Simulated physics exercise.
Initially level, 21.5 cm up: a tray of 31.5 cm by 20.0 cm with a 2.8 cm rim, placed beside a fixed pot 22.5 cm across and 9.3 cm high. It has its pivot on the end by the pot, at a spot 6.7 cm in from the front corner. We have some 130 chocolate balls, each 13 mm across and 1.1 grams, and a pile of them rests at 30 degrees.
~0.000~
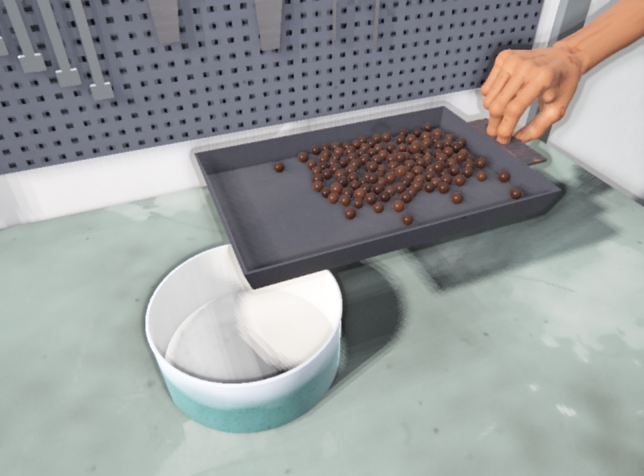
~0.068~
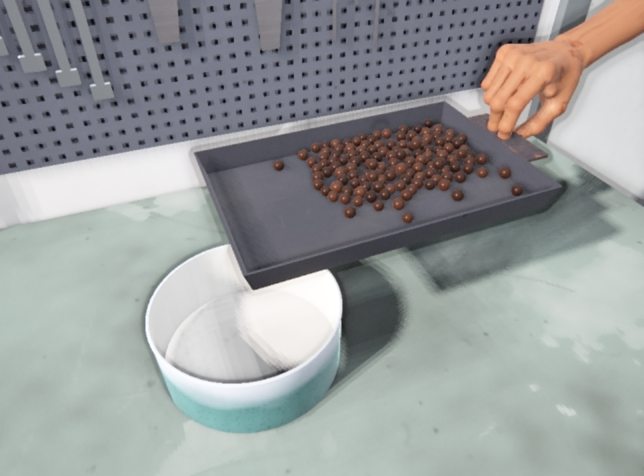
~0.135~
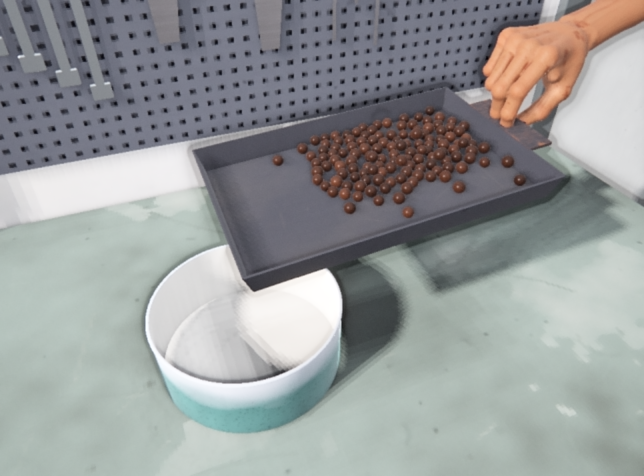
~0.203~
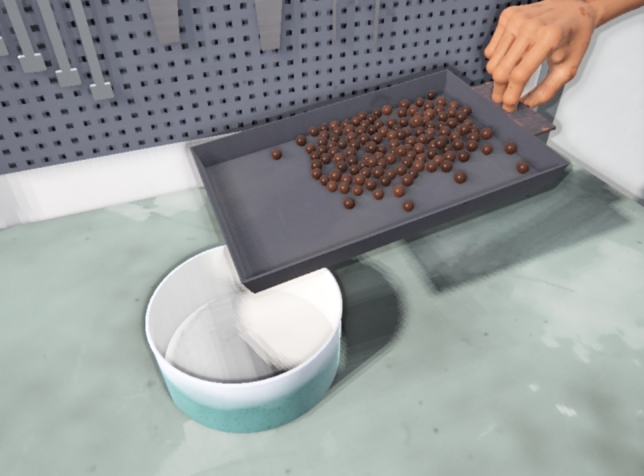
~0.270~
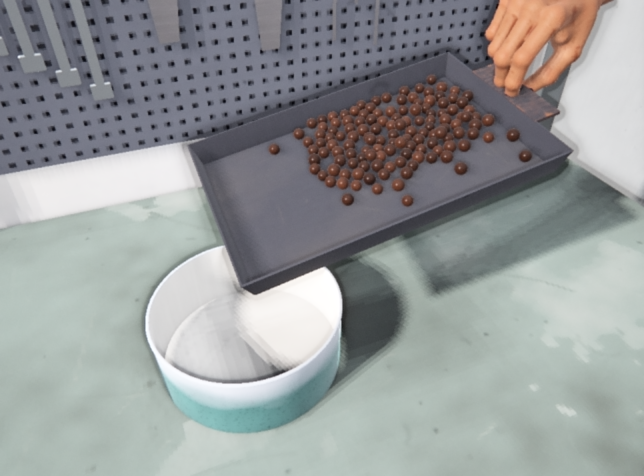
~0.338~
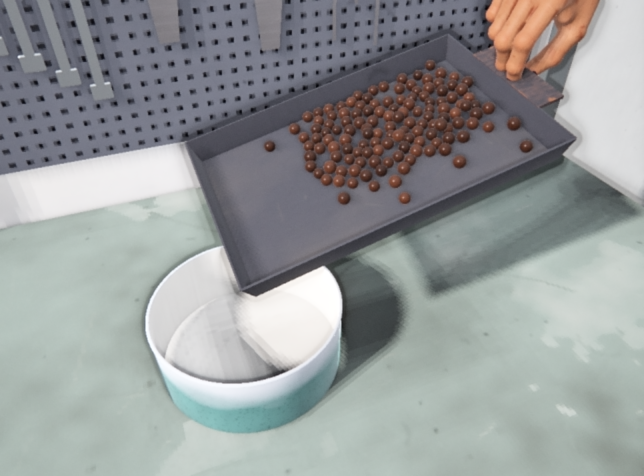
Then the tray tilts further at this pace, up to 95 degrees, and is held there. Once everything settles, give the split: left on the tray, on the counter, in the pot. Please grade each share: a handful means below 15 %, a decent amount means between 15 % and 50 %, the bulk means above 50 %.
Left on the tray: A handful, counter: The bulk, pot: A decent amount.
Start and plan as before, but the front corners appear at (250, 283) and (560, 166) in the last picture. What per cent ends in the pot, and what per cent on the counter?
You'd end with pot at 35 and counter at 65.
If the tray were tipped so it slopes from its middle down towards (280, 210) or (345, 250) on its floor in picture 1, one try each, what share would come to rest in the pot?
That would be close to 80 per cent and then close to 35 per cent.
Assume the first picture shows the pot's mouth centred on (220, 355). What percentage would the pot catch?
Estimate: ~ 100 %.
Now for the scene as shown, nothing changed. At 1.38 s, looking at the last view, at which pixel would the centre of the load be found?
Near pixel (253, 247).
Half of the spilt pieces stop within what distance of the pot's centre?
I'd say close to 26 centimetres.
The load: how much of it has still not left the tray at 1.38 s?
Roughly 85 percent of the load, I'd say.
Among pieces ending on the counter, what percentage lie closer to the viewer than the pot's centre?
I'd put it at around 100 per cent.
After 0.96 s, tilt 53 degrees; the tray holds 95 %, the pot 0 %.
After 1.38 s, tilt 78 degrees; the tray holds 85 %, the pot 0 %.
Then, at 1.88 s, tilt 95 degrees; the tray holds 5 %, the pot 30 %.
In the end, at 3.0 s, tray 0 %, counter 70 %, pot 30 %.
